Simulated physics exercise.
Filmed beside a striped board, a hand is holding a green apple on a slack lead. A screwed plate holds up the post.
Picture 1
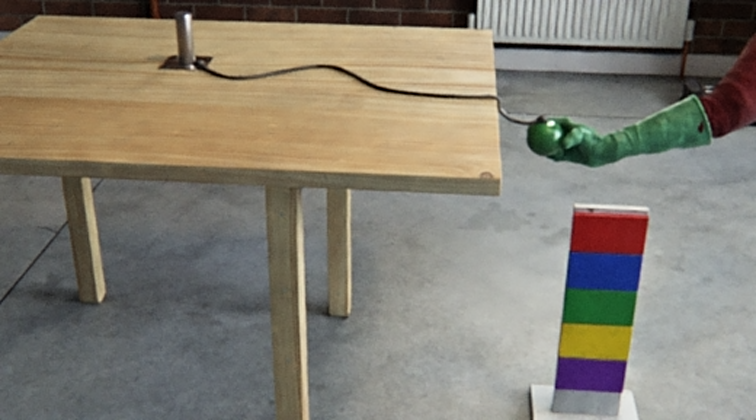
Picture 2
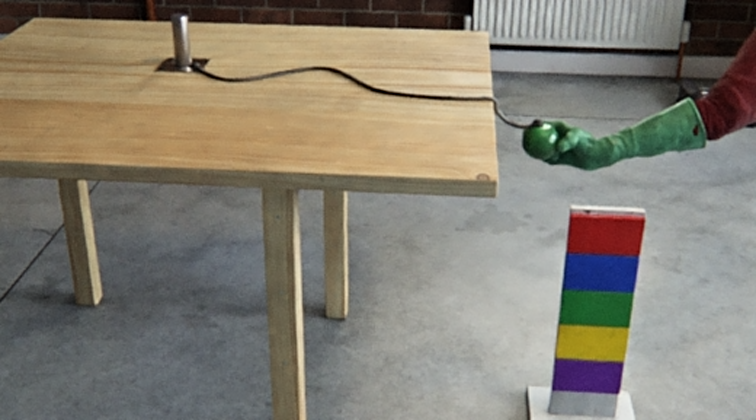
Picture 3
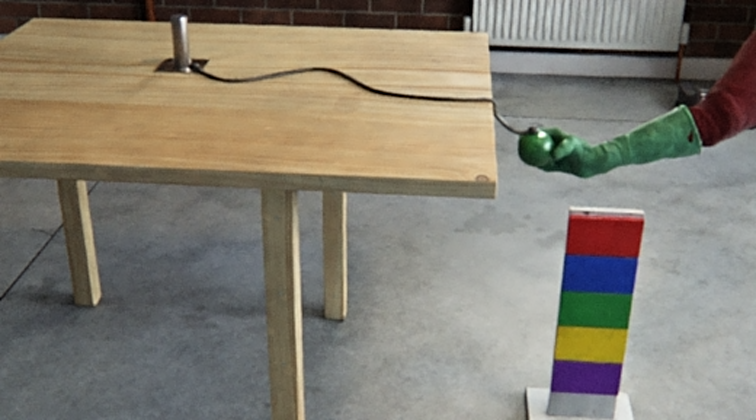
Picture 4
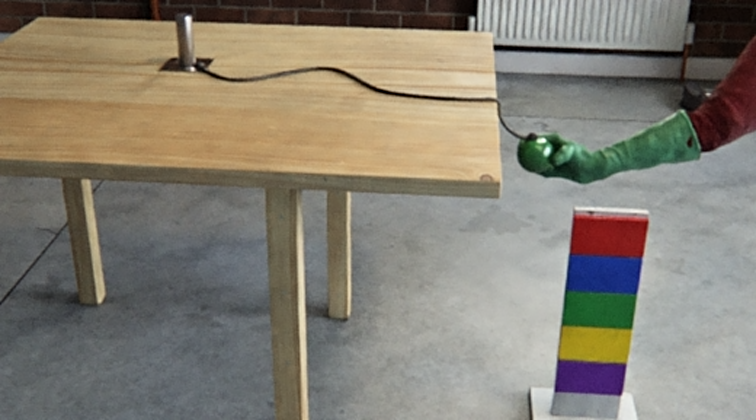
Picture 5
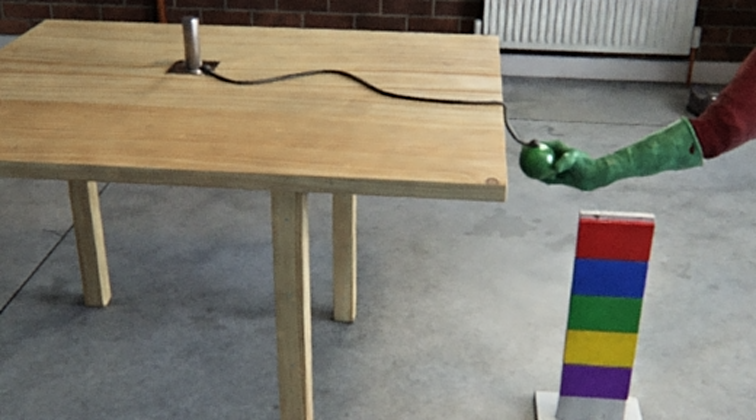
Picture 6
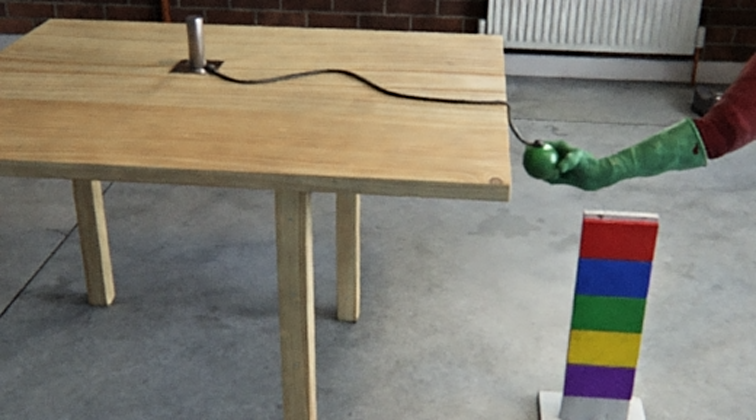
Beside a striped board, a gloved hand held a green apple on a slack lead that ran across a wooden table from a metal post, and the hand sank just slightly, barely moving otherwise.
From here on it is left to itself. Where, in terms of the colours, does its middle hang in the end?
The red one.
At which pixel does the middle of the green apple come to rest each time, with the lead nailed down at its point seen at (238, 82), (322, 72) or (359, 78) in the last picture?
Roughly (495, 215), (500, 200) and (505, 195).
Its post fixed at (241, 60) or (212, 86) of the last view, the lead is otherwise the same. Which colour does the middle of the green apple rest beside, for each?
First try: Blue; second try: Blue.
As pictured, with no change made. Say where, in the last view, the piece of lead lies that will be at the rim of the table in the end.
(445, 101).
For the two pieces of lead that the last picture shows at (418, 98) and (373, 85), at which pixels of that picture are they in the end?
One ends up around (481, 92), the other around (423, 86).
A little later, apple near (480, 224); level with red.
Next, apple near (508, 228); level with red.
When it is over, apple near (496, 226); level with red. The lead holds its middle at red.
